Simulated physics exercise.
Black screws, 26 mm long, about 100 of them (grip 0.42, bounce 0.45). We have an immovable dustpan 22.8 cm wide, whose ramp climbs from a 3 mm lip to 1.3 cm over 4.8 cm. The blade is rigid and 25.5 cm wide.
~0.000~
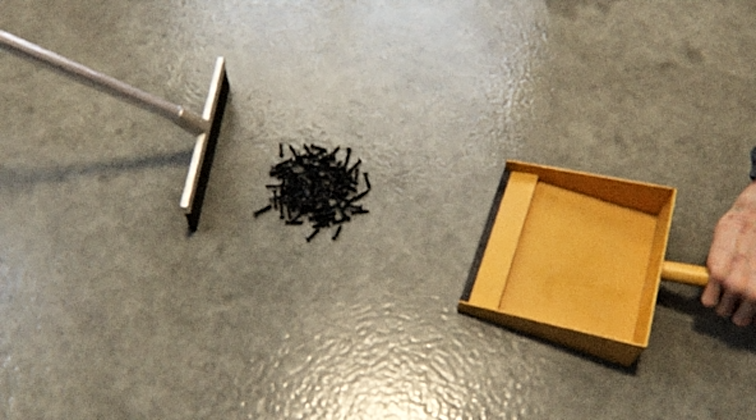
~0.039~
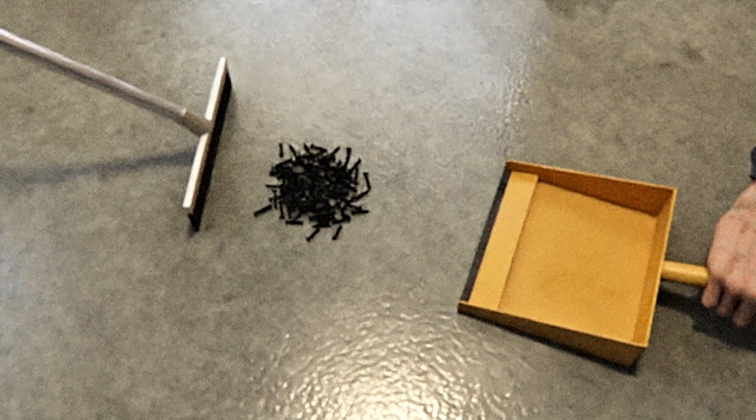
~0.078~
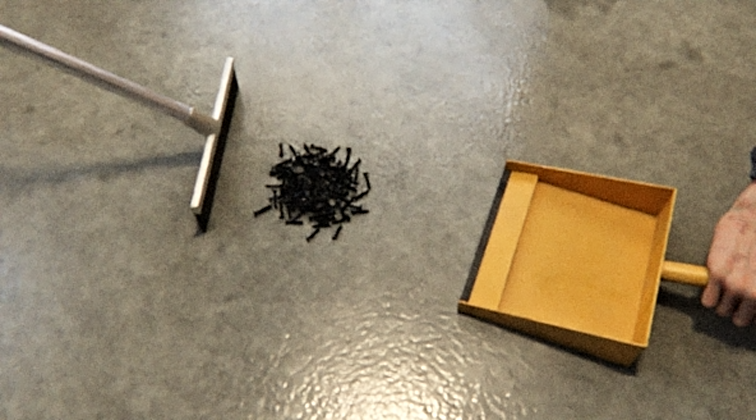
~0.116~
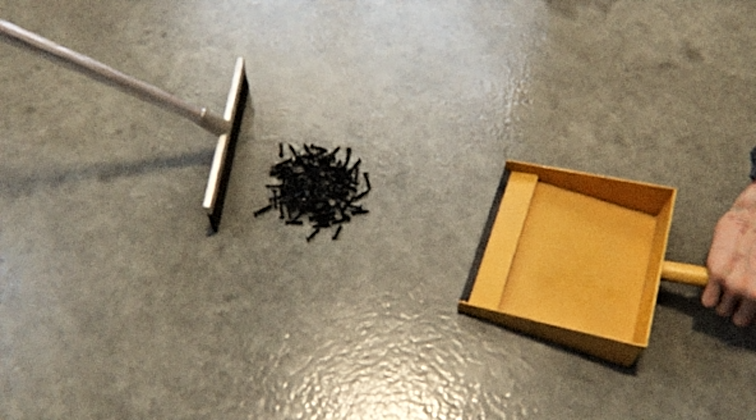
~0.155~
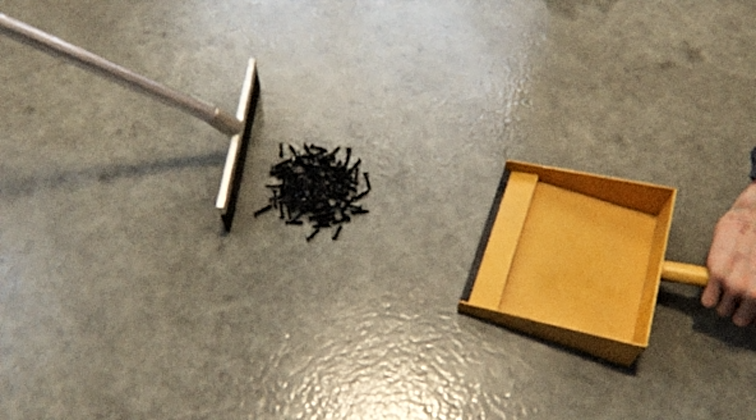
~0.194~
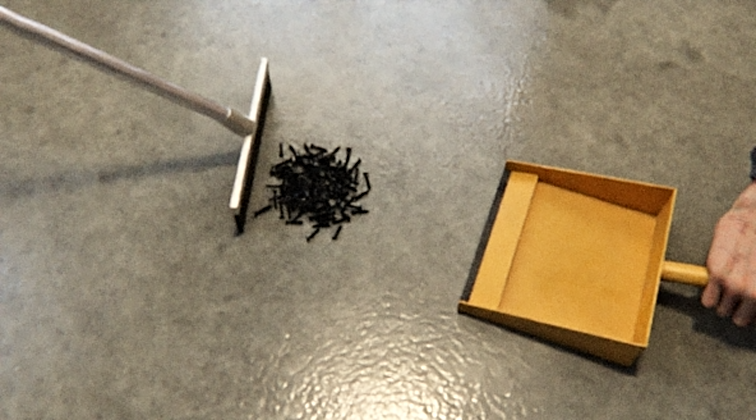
On a smooth grey floor, a heap of small black screws lies between a long-handled blade on the left and a yellow-orange dustpan held by a hand on the right. The blade slides a short way rightward, closing the gap to the heap, while the screws and dustpan stay still.
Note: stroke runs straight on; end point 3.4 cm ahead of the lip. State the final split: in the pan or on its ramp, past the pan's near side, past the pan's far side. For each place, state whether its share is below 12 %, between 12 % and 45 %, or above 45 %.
My prediction: In the pan or on its ramp: It gets a trickle; past the pan's near side: It gets a trickle; past the pan's far side: It gets a decent chunk.
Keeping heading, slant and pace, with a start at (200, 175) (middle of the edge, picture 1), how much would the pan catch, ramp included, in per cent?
It would come to about 5 in a hundred.
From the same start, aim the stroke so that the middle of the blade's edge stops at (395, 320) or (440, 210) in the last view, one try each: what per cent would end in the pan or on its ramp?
Some 0 in a hundred and 0 in a hundred.
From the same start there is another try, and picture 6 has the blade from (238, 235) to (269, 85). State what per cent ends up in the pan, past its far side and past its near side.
That ends as pan 0, far 0, and near 0.
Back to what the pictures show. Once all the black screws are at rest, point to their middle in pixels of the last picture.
Centre at rest, approx.: (478, 187) px.
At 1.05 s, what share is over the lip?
I'd say some 5 per cent.
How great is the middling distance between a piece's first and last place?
Median: Approx. 24 cm.
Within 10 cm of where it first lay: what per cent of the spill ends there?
I'd estimate roughly 5 per cent.
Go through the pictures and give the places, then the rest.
Blade from (186, 209) to (222, 65), moved 0.0 cm, 0 of the pieces shifted so far; middle of the pieces at (315, 183); pan at (576, 266), in the first picture.
Blade from (189, 209) to (224, 65), moved 0.3 cm, 0 of the pieces shifted so far; middle of the pieces at (315, 183), in the second picture.
Blade from (197, 209) to (231, 65), moved 1.4 cm, 0 of the pieces shifted so far; middle of the pieces at (315, 183), in the third picture.
Blade from (209, 209) to (242, 65), moved 2.9 cm, 0 of the pieces shifted so far; middle of the pieces at (315, 183), in the fourth picture.
Blade from (222, 210) to (253, 65), moved 4.7 cm, 0 of the pieces shifted so far; middle of the pieces at (315, 183), in the fifth picture.
Blade from (235, 210) to (265, 66), moved 6.4 cm, 0 of the pieces shifted so far; middle of the pieces at (315, 183); pan at (576, 266). Its pace works out near 0.44 m/s, heading 19 degrees away from the viewer's side, in the sixth picture.
Then, at 0.51 s, middle of the blade 21 cm from the lip; 0 % over the lip, far side 0 %, near side 0 %.
After 0.72 s, middle of the blade 12 cm from the lip; 0 % over the lip, far side 5 %, near side 0 %.
After 1.05 s, middle of the blade 7 cm from the lip; 5 % over the lip, far side 15 %, near side 0 %.
By 1.4 s all is still; pan 5 %, near side 0 %, far side 15 %, in front of the lip or behind the blade 80 %.
